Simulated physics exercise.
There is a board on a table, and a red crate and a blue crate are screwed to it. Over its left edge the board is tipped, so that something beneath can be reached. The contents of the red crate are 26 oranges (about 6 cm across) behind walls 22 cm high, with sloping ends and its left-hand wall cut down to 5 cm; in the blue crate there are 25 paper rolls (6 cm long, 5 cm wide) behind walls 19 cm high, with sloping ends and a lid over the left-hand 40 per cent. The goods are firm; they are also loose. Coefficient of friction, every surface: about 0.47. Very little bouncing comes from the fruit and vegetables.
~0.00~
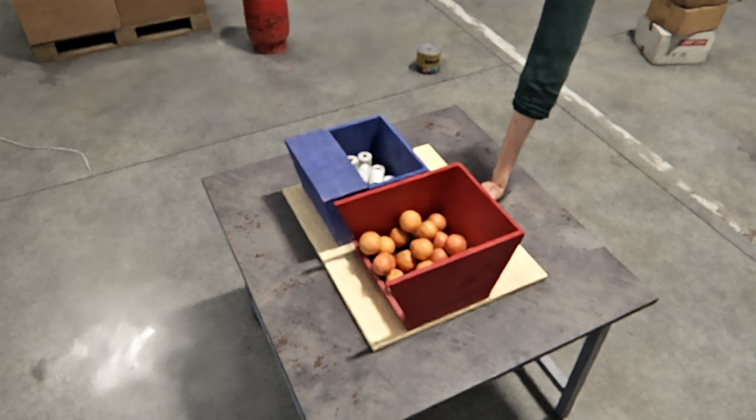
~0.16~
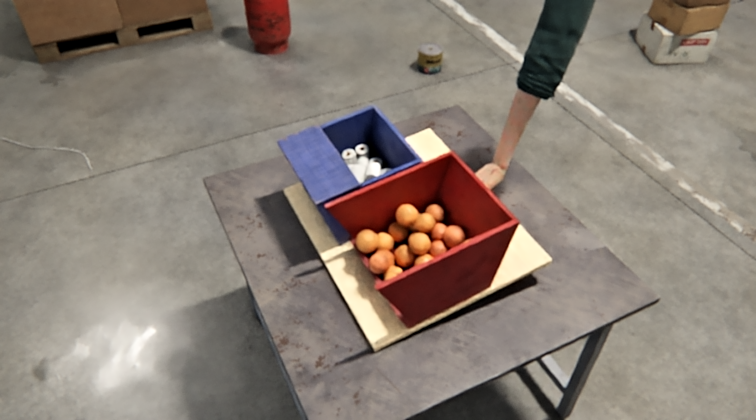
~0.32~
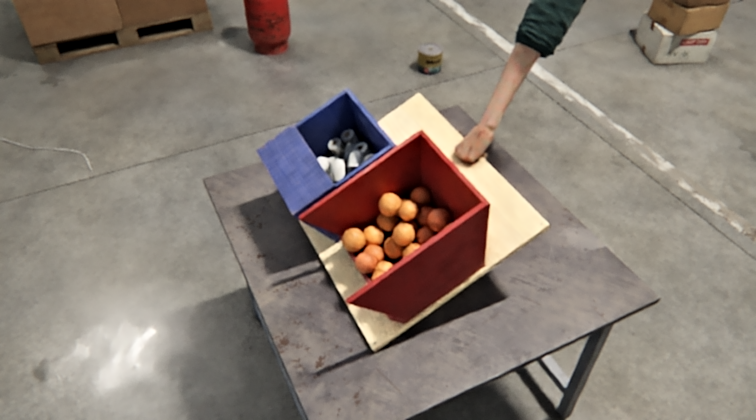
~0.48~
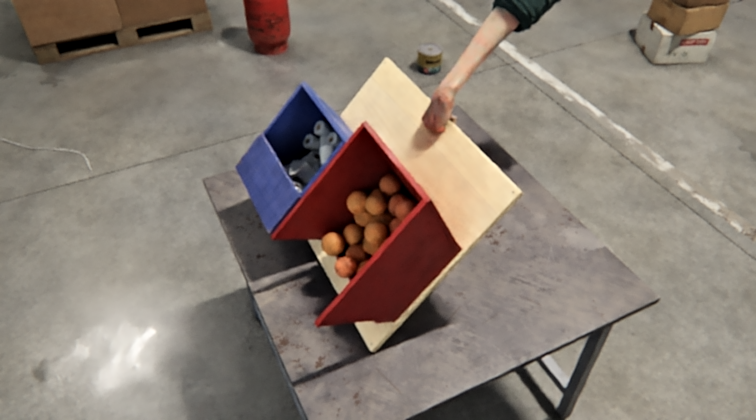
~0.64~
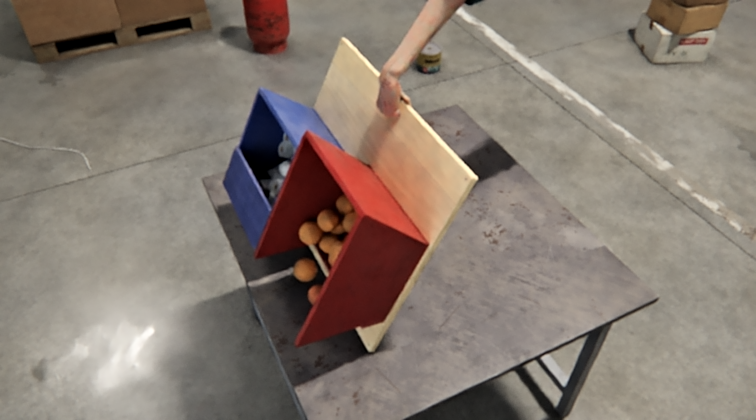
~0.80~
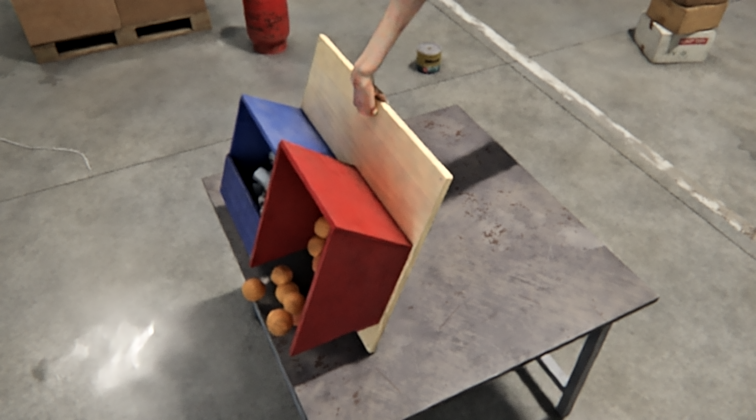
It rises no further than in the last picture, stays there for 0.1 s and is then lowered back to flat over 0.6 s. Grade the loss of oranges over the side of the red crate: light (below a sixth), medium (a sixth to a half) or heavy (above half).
Heavy.
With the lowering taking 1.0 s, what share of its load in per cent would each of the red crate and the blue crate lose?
In that case red crate 70 %, blue crate 0 %.
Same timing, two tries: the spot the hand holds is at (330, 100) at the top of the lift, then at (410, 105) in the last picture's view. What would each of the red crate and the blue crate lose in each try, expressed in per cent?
Red crate: 100 %, then 30 %; blue crate: 0 %, then 0 %.
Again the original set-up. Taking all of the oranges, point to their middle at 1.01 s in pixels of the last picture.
In the last picture they centre on about (319, 281).
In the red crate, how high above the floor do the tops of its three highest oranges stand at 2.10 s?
Height: Roughly 6 cm.
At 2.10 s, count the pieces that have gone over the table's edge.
Estimate - about 8 in total.
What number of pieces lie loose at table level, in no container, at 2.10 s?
Around 8 of them.
After 1.01 s, tilt 65°; 10 of 26 out of the red crate and 0 of 25 out of the blue crate.
After 1.27 s, tilt 23°; 17 of 26 out of the red crate and 0 of 25 out of the blue crate.
After 1.63 s, tilt 0°; 18 of 26 out of the red crate and 0 of 25 out of the blue crate.
Final count (at 2.10 s), 18 of 26 out of the red crate and 0 of 25 out of the blue crate. Asked share, 18 of 26, 69 per cent.
